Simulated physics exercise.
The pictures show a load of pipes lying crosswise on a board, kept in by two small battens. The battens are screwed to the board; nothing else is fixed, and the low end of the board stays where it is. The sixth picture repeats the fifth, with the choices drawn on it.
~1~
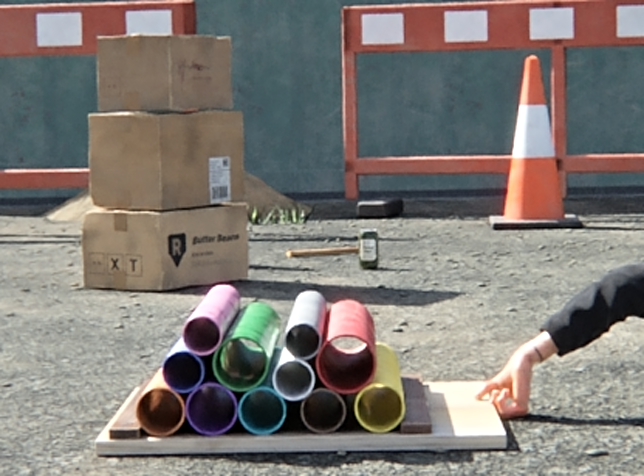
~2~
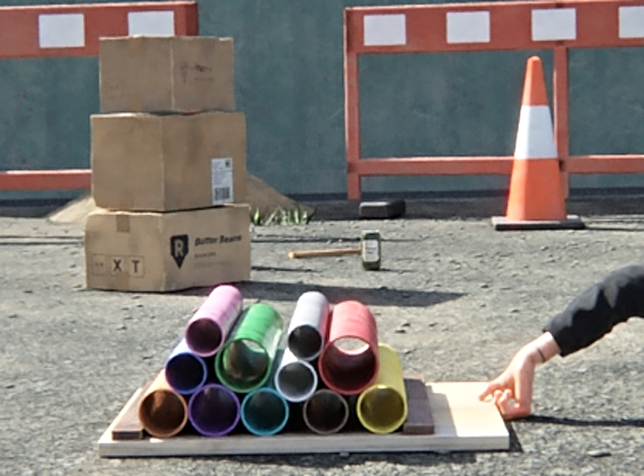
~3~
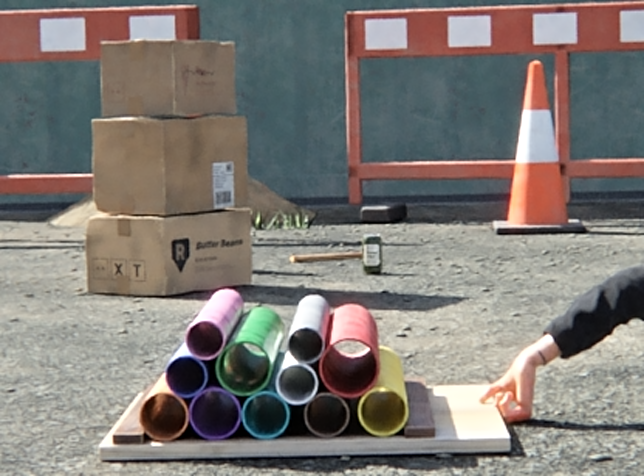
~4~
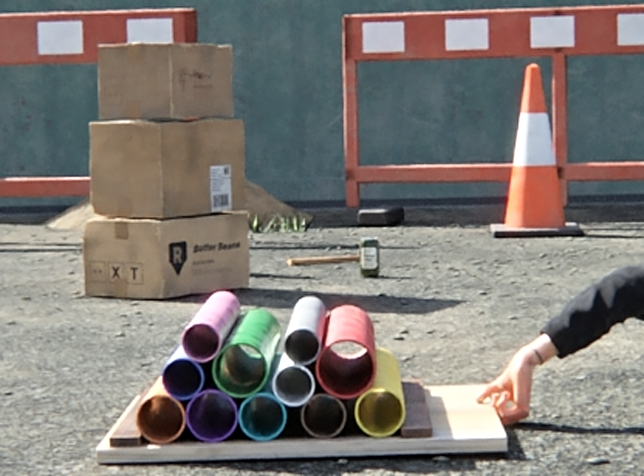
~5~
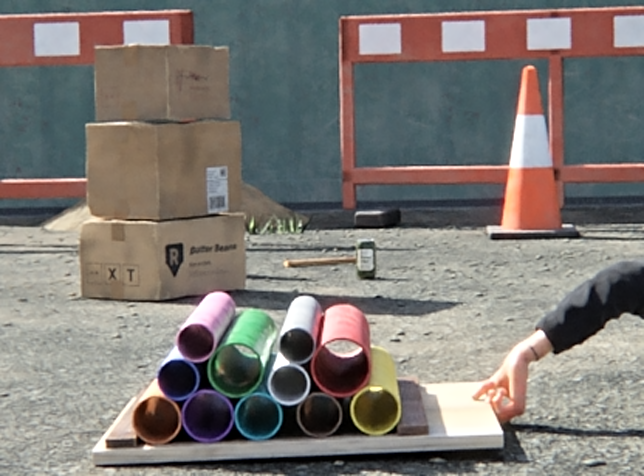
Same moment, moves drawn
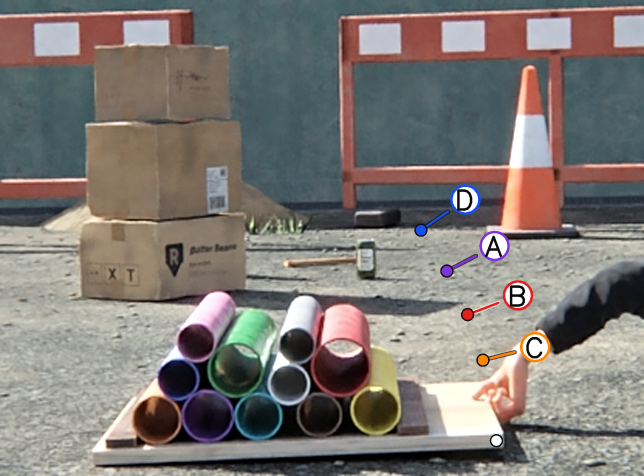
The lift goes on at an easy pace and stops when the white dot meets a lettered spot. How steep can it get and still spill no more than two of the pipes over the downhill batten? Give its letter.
It can be raised to B.
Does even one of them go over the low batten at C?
No.
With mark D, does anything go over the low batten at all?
At D: Yes.
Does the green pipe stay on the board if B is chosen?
Yes.
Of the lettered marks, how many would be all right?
Two of them.
On the marked copy, A at (447, 271); B at (468, 314); C at (483, 360); D at (421, 230); the white dot at (497, 441).
With B. Early on, board at 14°.
Further on, board at 20°.
At the end, board at 20°, one over the low batten (pink).
As for the rest, A six over the low batten; C none over the low batten; D eleven over the low batten.
